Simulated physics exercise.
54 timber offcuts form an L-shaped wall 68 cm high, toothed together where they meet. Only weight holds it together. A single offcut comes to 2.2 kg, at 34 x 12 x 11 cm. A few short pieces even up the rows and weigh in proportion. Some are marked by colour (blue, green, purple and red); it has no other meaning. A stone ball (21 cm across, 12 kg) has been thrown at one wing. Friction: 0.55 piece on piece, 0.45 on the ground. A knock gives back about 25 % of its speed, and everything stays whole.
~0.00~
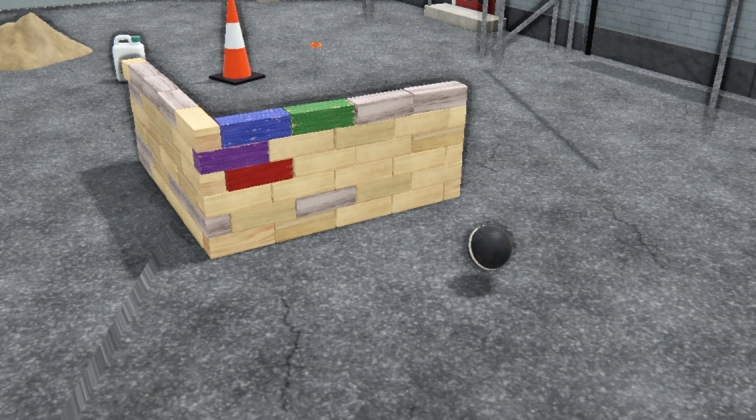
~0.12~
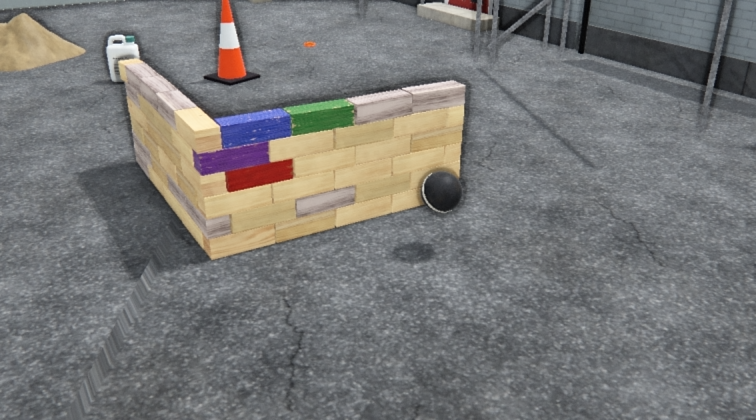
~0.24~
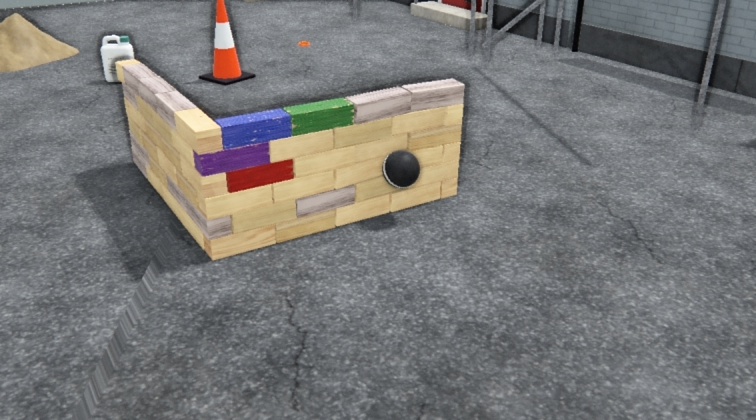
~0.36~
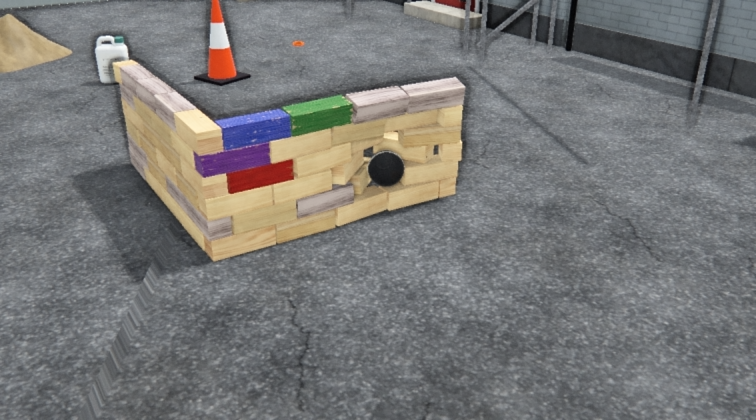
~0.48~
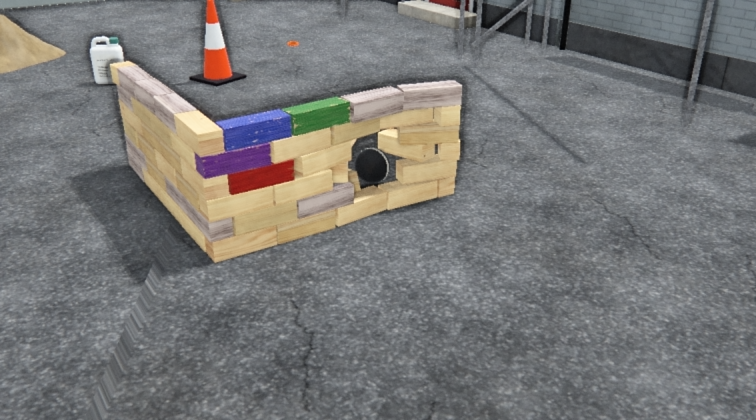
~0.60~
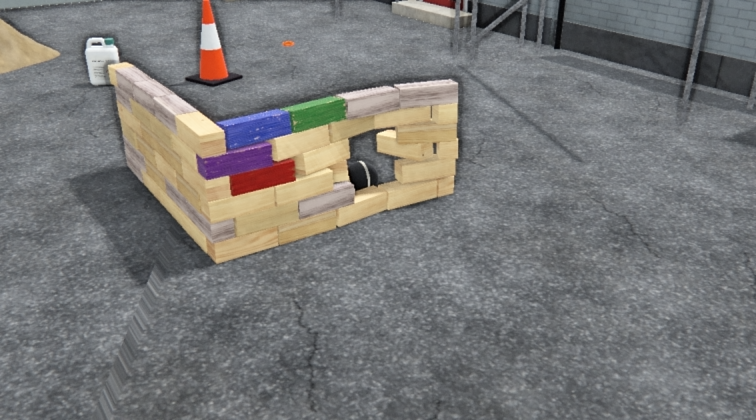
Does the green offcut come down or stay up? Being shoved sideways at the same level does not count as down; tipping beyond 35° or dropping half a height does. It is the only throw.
It comes down.
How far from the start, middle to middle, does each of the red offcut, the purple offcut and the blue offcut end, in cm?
Red 0, purple 0, blue 50.
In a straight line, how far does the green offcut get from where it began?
Roughly 88 cm away.
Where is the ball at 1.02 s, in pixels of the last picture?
Near (336, 163).
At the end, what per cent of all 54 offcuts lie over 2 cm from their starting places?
Shifted: 30 per cent.
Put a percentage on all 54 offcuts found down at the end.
About 30 per cent.
By 0.76 s, ball still moving; 2 of the 54 offcuts down; green offcut tilted 23°; blue offcut tilted 23°.
By 1.02 s, ball still moving; 9 of the 54 offcuts down; green offcut tilted 57°, 15 cm lower; blue offcut tilted 54°, 8 cm lower.
By 1.24 s, ball still moving; 15 of the 54 offcuts down; green offcut on its side; blue offcut tilted 60°, 44 cm lower.
By 1.66 s, ball still moving; 15 of the 54 offcuts down; green offcut on its side; blue offcut on its side.
When it is over (2.7 s), ball rolling away; 15 of the 54 offcuts down; green offcut on its side; blue offcut on its side; red offcut unmoved. In pixels of the last frame, middles, green offcut near (264, 178), blue offcut near (233, 202).
